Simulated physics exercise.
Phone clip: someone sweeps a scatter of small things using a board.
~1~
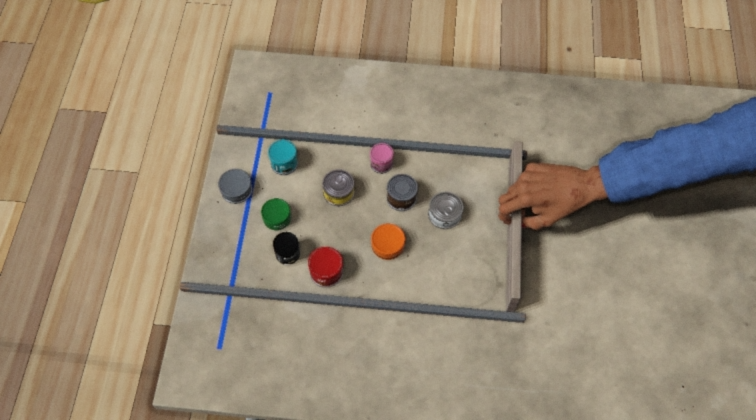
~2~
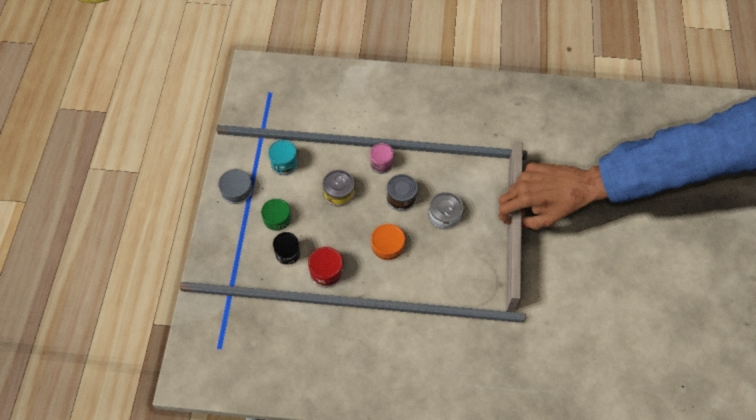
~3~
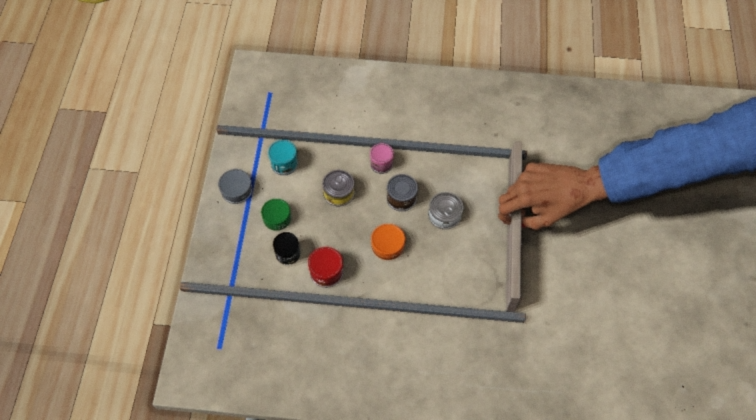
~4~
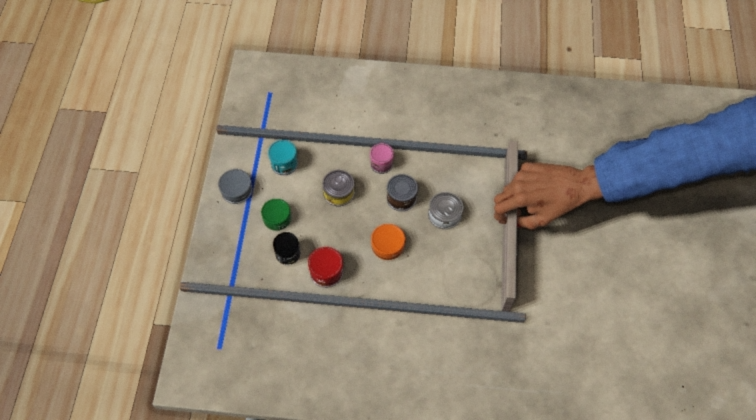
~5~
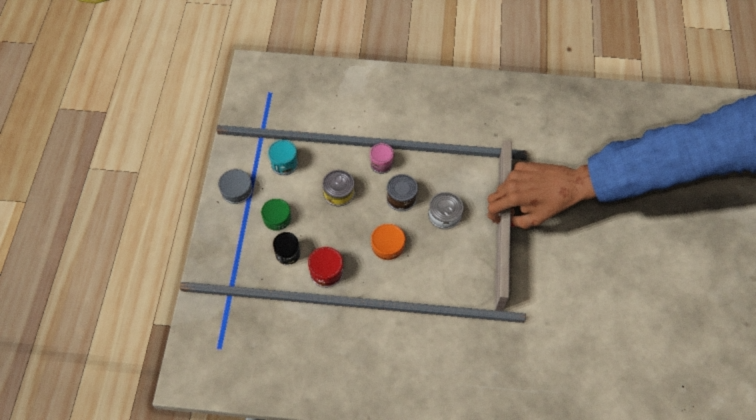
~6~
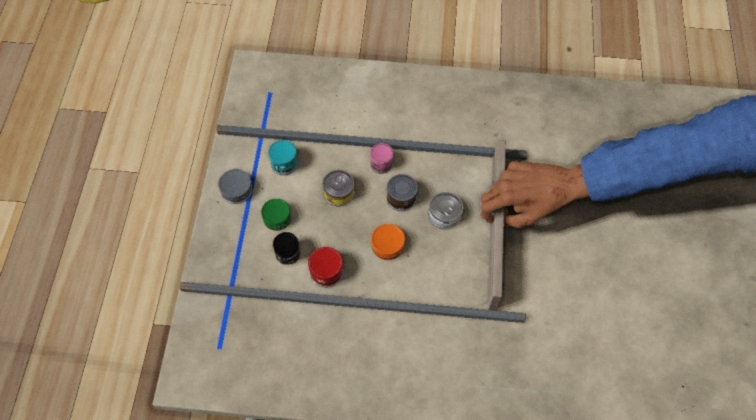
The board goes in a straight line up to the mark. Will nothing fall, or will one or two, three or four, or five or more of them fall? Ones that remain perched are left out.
One or two fall.
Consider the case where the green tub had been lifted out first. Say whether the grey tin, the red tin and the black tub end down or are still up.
Grey tin: Over the edge. Red tin: Still there. Black tub: Still there.
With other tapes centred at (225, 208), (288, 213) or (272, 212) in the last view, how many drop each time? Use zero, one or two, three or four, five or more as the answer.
In order: 5 or more, not one, none.
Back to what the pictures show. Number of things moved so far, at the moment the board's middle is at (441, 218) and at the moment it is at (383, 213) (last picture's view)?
Up to then 2, and up to the other point 4.
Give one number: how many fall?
Count = 1.
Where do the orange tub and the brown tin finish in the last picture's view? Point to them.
The orange tub settles near (226, 227); as for the brown tin, near (239, 166).
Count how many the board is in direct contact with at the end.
5 touch it.
Soon after, none off yet; grey tin at rest near (236, 186); turquoise tin at rest near (283, 158); green tub at rest near (276, 215).
At rest, the number that fall off is one or two; fallen, grey tin.
